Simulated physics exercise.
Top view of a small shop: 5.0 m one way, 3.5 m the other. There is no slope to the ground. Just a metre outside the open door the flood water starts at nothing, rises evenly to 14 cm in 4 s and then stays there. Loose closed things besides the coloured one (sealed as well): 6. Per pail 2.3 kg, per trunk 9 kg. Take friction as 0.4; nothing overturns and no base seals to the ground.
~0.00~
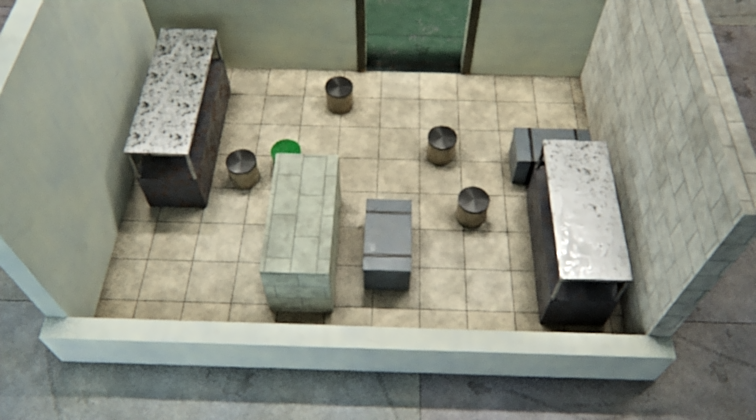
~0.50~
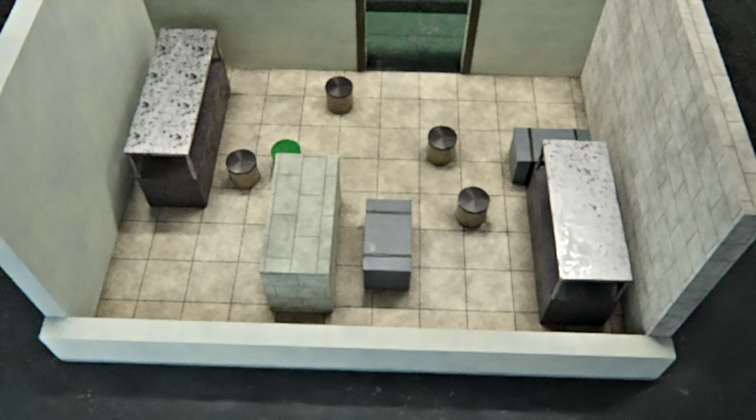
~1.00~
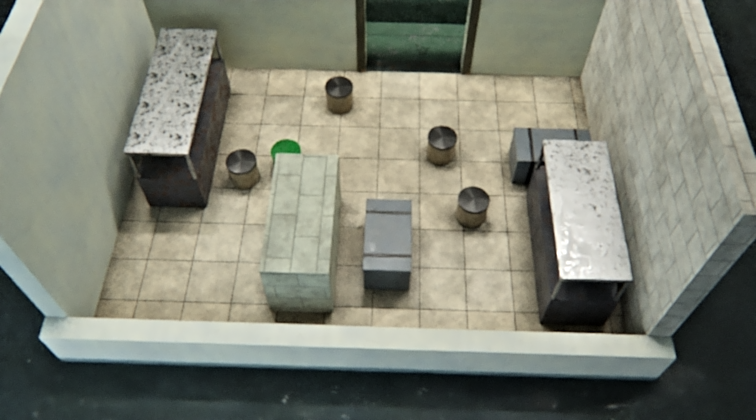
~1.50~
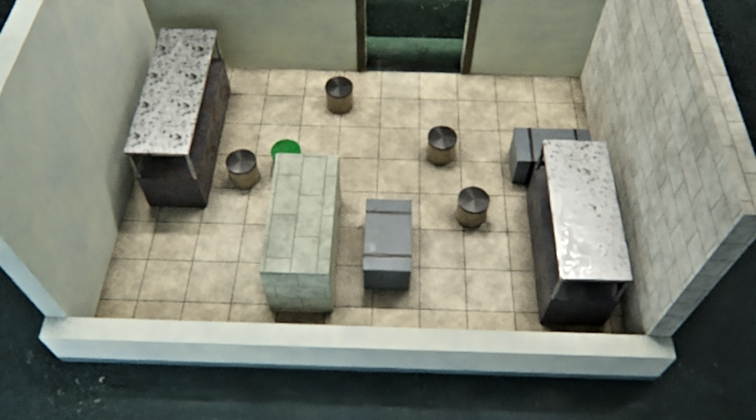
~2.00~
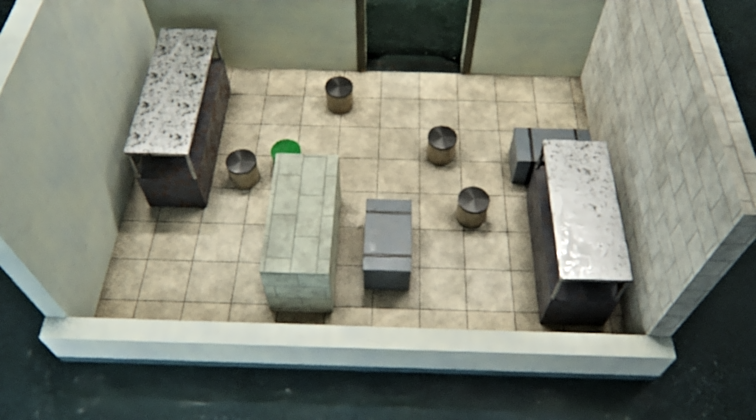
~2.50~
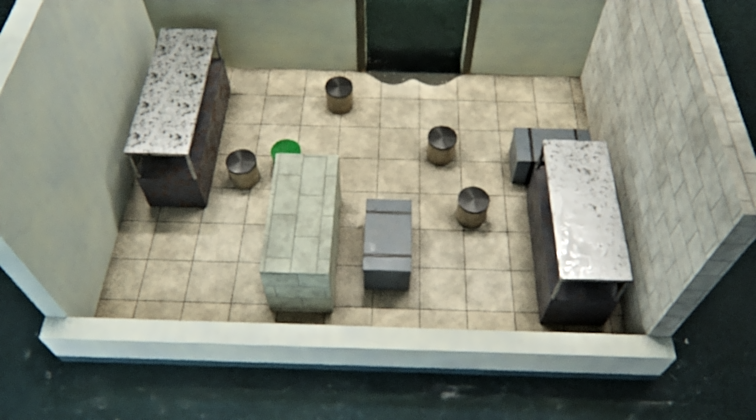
A small, open-topped shop with pale walls and a tiled floor is seen from high above its low front wall. Dark counters with mottled tops stand left and right, with a pale tiled block, two grey trunks, four brownish pails and a green one between them. The camera and furnishings stay still while the grey ground outside turns dark, then a thin, wavy edge of water creeps in through the back doorway.
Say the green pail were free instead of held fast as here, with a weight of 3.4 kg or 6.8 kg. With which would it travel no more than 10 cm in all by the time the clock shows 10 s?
Outcome: Only the large mass serves.
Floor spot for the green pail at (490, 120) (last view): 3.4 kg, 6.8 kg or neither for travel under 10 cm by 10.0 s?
Well, must use the heavier.
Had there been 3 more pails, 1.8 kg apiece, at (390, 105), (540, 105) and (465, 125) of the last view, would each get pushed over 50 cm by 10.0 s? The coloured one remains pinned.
Result, in turn - exceeds it; falls shy; exceeds it.
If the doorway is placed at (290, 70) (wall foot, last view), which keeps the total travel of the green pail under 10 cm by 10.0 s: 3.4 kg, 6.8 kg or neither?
So neither mass does it.
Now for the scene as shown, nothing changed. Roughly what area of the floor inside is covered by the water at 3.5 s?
Some 1.5 m2 of it.
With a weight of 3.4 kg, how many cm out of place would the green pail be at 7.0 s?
It would be some 30 cm from its spot.
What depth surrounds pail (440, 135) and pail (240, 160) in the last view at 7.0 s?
Close to 4 and 2 centimetres.
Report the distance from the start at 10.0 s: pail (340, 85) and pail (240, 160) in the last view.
Shifts: 20 cm / 10 cm.
After 3.5 s the green pail would be 0 cm from its start with 3.4 kg and 0 cm from its start with 6.8 kg; 0 cm of water round it then.
After 4.5 s the green pail would be 0 cm from its start with 3.4 kg and 0 cm from its start with 6.8 kg; 0 cm of water round it then.
After 7.0 s the green pail would be 34 cm from its start with 3.4 kg and 0 cm from its start with 6.8 kg; 4 cm of water round it then.
After 10.0 s the green pail would be 37 cm from its start with 3.4 kg and 0 cm from its start with 6.8 kg; 4 cm of water round it then.
